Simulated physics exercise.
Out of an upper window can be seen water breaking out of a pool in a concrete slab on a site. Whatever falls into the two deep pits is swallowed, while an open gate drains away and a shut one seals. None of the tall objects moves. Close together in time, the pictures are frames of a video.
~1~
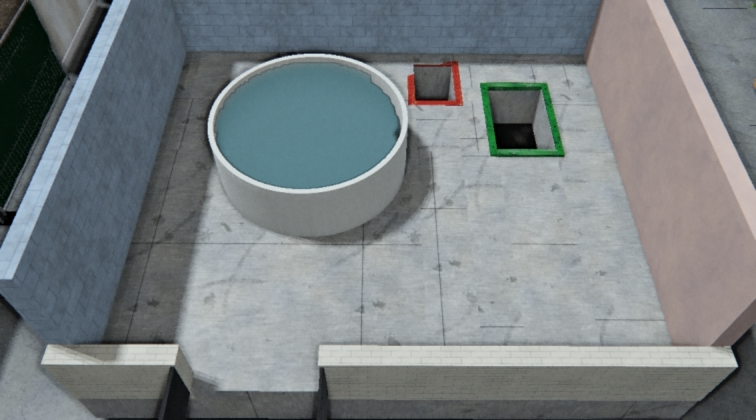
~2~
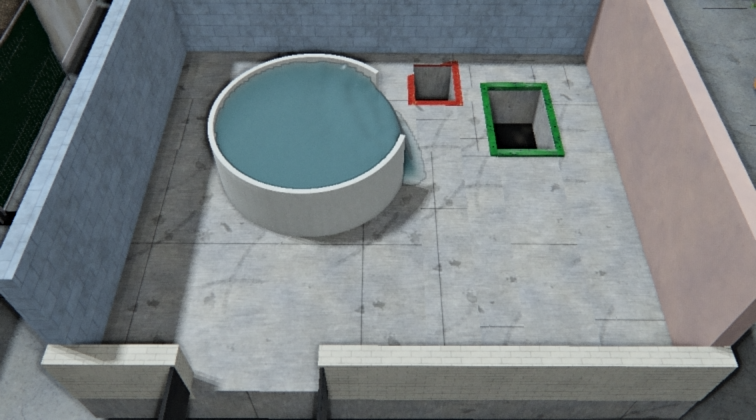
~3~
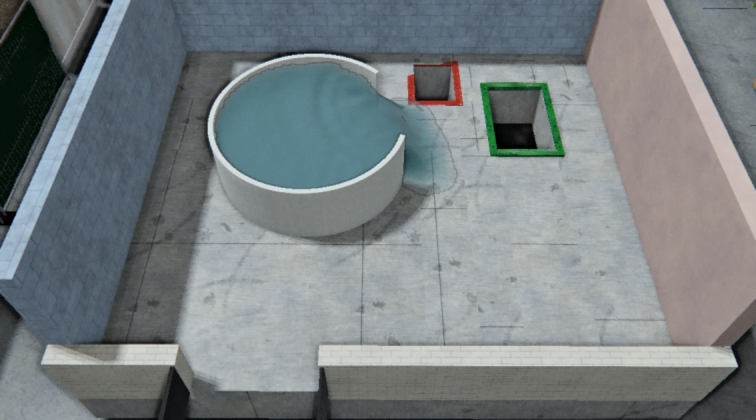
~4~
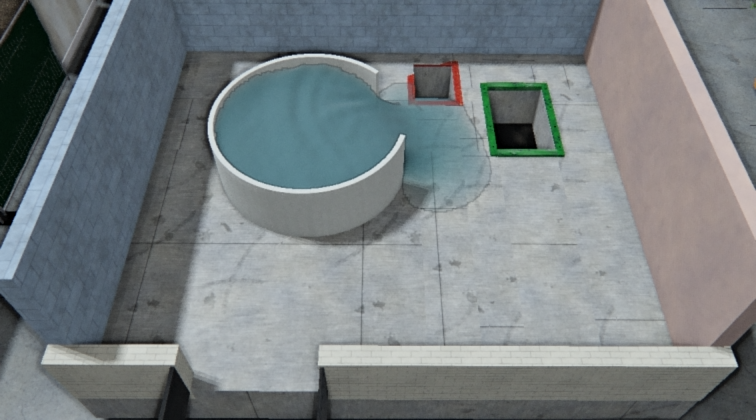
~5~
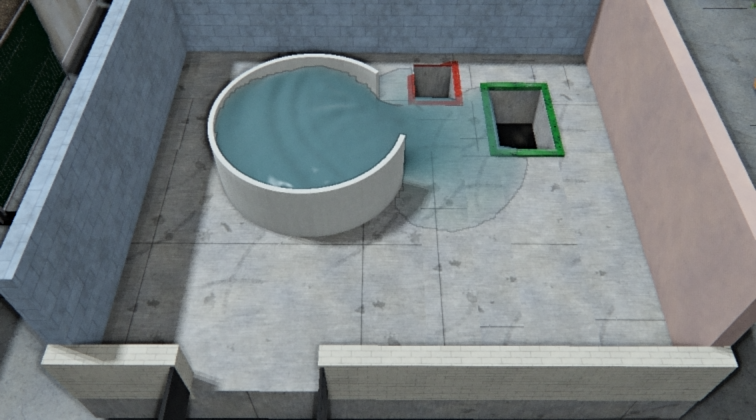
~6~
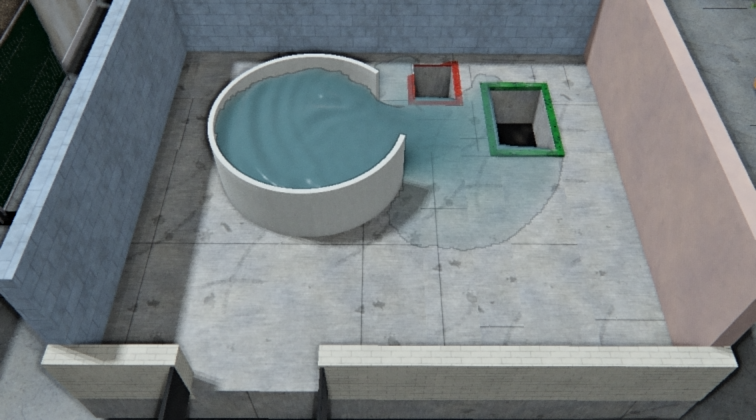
Water pours through a gap in the round tank and spreads right across the concrete floor.
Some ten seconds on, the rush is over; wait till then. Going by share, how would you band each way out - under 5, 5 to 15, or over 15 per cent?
I would put the gate under 5 per cent; I would put the green pit over 15 per cent; I would put the red pit over 15 per cent.
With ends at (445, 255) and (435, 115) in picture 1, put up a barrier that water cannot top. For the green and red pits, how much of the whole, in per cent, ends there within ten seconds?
Shares in percent - green: 0; red: 30.
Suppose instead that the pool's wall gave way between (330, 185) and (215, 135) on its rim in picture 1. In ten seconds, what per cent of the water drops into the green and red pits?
For green it's about 2 per cent, and for red about 4 per cent.
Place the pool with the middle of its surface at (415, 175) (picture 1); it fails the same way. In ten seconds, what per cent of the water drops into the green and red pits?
Result in per cent: Green pit 25, red pit 15.
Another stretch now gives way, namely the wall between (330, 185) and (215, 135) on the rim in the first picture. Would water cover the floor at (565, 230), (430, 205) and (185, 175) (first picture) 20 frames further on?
Note, points one to three: Unreached / unreached / reached and soaked.
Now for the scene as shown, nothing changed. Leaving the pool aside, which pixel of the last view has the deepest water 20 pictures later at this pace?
It should be close to (675, 374).
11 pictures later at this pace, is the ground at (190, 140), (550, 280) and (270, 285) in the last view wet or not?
The readings in sequence are waterless, watered, waterless.
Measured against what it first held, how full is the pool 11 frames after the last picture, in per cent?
Roughly 54 percent.
A moment on, water covers 25 % of the floor; the gate 0 %, the green pit 8 %, the red pit 4 %.
Next, water covers 35 % of the floor; the gate 0 %, the green pit 17 %, the red pit 7 %.
Then, water covers 40 % of the floor; the gate 0 %, the green pit 25 %, the red pit 11 %.
Later, water covers 75 % of the floor; the gate 0 %, the green pit 35 %, the red pit 15 %.
In the end, water covers 85 % of the floor; the gate 1 %, the green pit 40 %, the red pit 18 %.
